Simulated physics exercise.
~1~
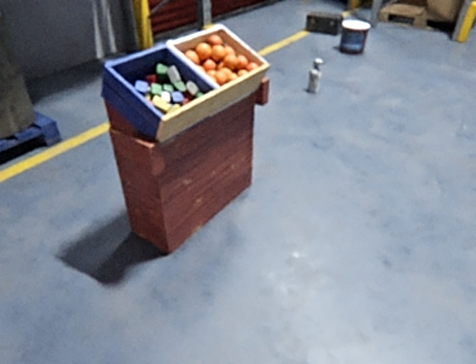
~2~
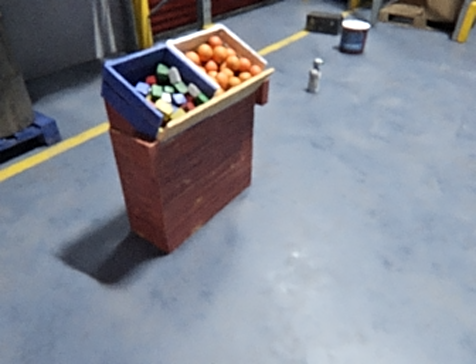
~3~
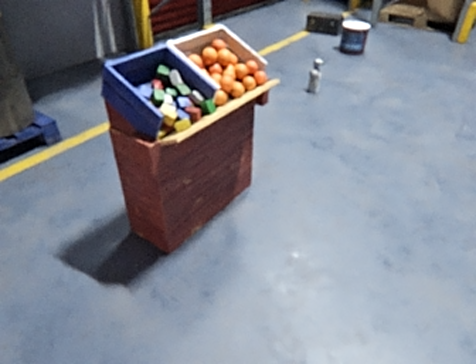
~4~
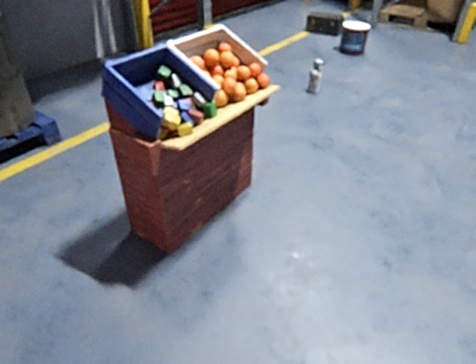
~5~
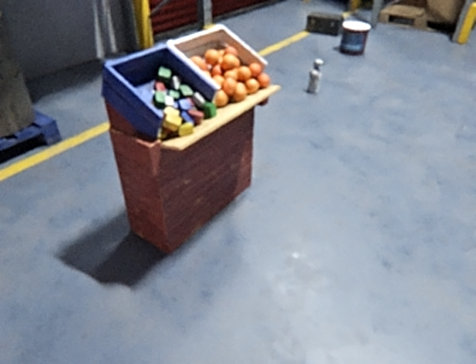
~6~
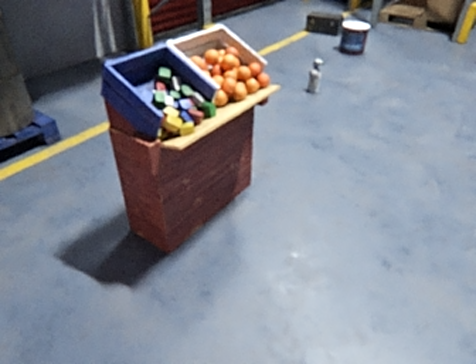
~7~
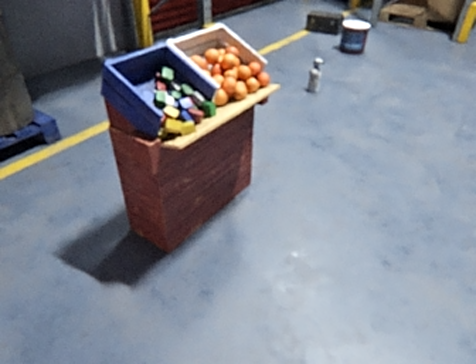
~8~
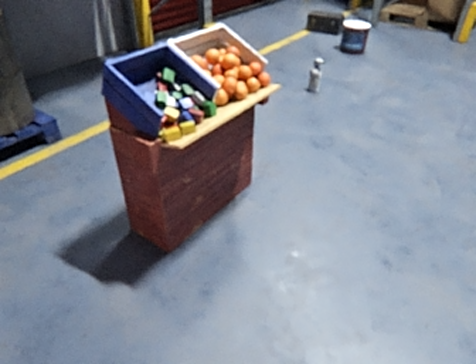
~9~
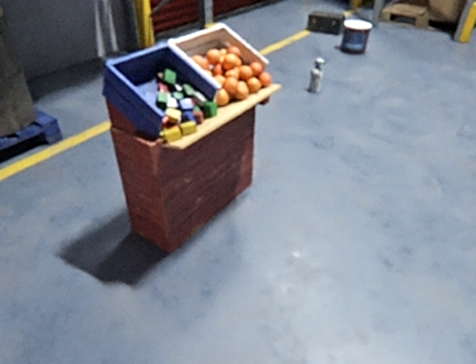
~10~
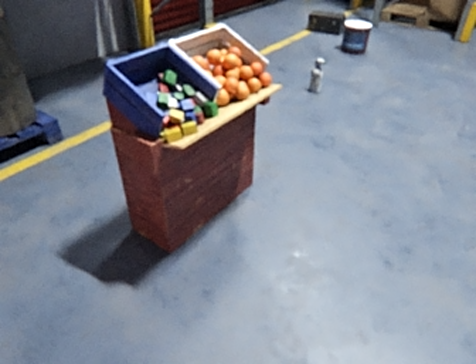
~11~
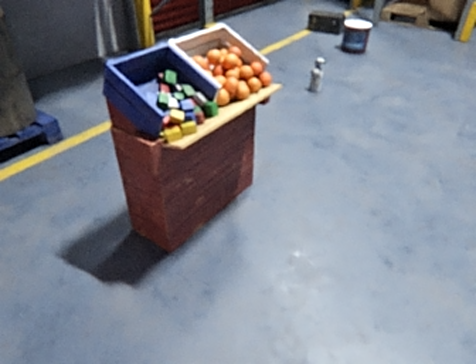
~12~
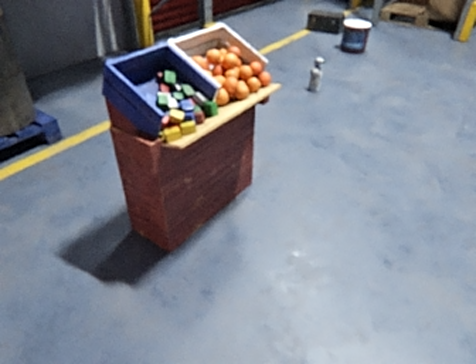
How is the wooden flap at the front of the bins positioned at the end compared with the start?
At the start the flap leans up along the front of the bins, while at the end it has been lowered and lies flat on its side, sticking out in front of them.
